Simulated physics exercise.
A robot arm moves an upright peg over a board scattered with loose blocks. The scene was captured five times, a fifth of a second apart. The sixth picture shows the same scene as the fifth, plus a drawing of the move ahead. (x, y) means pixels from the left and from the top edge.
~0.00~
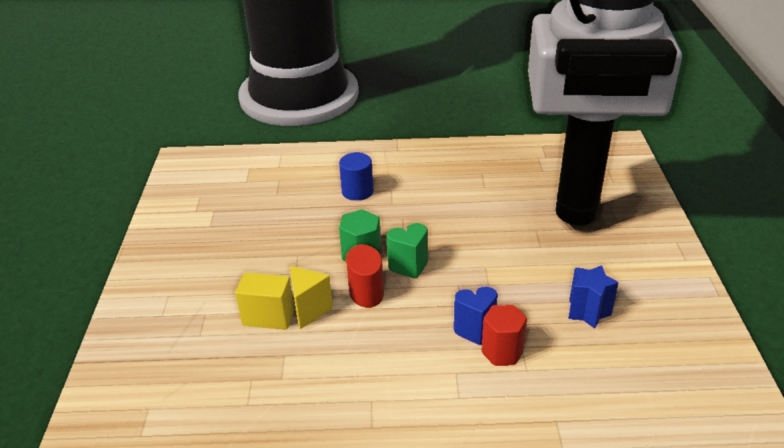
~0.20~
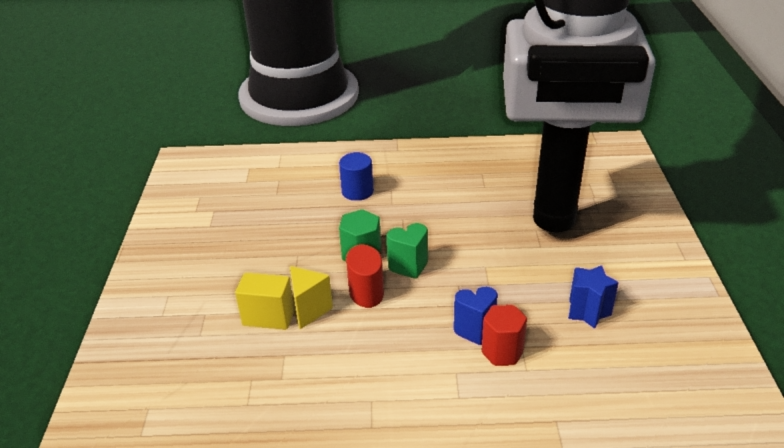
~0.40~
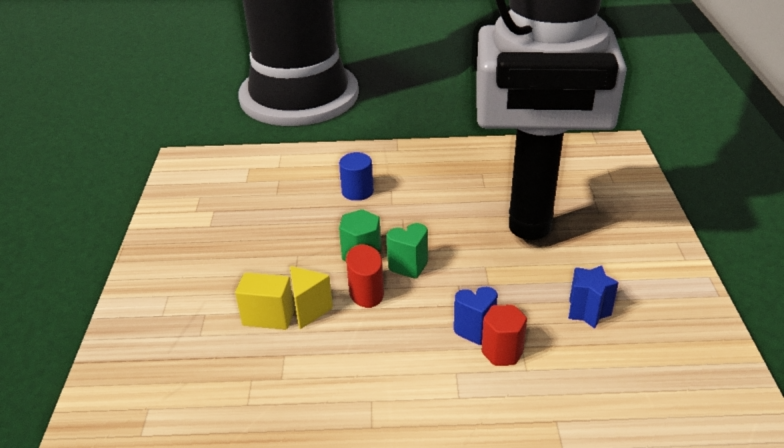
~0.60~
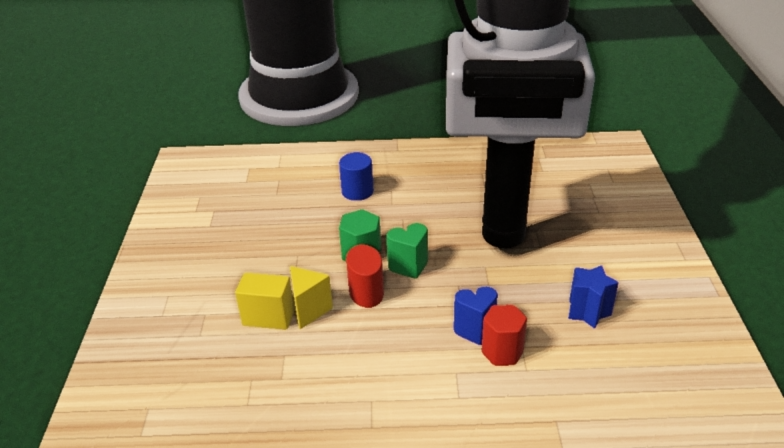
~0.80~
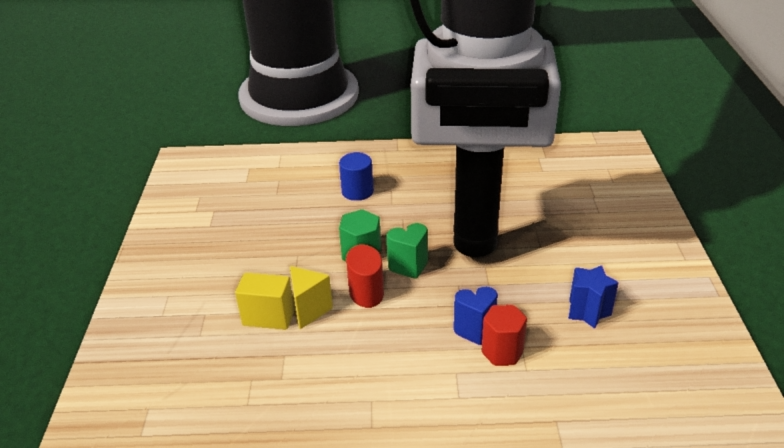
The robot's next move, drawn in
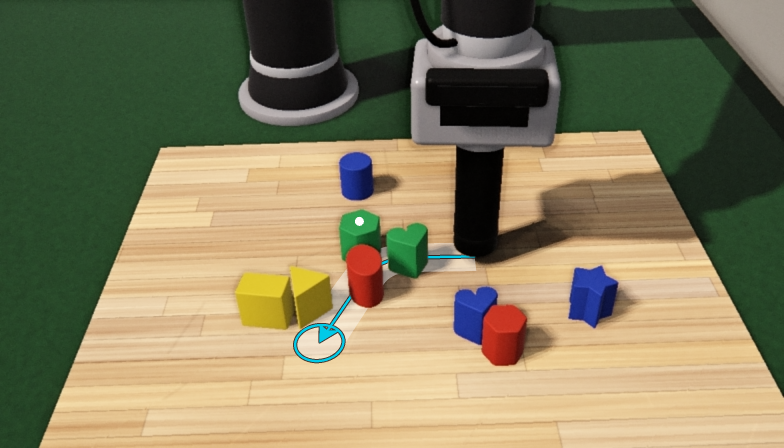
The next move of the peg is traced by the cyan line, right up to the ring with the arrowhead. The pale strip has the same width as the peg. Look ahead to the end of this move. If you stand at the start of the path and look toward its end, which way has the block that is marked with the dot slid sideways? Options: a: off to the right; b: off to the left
a: Off to the right.
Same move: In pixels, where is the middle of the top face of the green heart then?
The green heart ends near (303, 265).
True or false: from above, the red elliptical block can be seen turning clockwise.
False
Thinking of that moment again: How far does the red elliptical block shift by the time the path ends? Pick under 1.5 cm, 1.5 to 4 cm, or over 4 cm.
Answer: More than 4 cm.
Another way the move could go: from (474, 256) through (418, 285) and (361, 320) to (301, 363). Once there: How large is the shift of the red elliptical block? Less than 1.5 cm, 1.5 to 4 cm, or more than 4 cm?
Distance: 1.5 to 4 cm.
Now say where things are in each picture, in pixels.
Peg's lower end (576, 214); yellow three-sided block (305, 279); green hexagonal block (359, 221); red elliptical block (364, 259); green heart (409, 233), in the first picture.
Peg (554, 221); blocks still, in the second picture.
Peg (530, 228); blocks still, in the third picture.
Peg (503, 236); blocks still, in the fourth picture.
Peg (475, 245); yellow three-sided block (305, 279); green hexagonal block (359, 221); red elliptical block (364, 259); green heart (409, 233), in the fifth picture.
Drawn move, from (474, 256) by way of (404, 258) and (354, 291) to (319, 343); the dot is on the green hexagonal block.
On the path given first. One third of the way, peg (403, 246); green hexagonal block (350, 220), turned 25° clockwise; red elliptical block (355, 265), turned 30° anticlockwise; green heart (368, 241), turned 35° anticlockwise.
Two thirds of the way, peg (353, 279); yellow three-sided block (296, 289), turned 25° clockwise; green hexagonal block (336, 221), turned 70° clockwise; red elliptical block (343, 287), turned 70° anticlockwise; green heart (312, 261), turned 30° anticlockwise.
At the end, peg (318, 330); yellow three-sided block (275, 310), turned 75° clockwise; green hexagonal block (336, 221), turned 70° clockwise; red elliptical block (329, 341), turned 125° anticlockwise; green heart (303, 265).
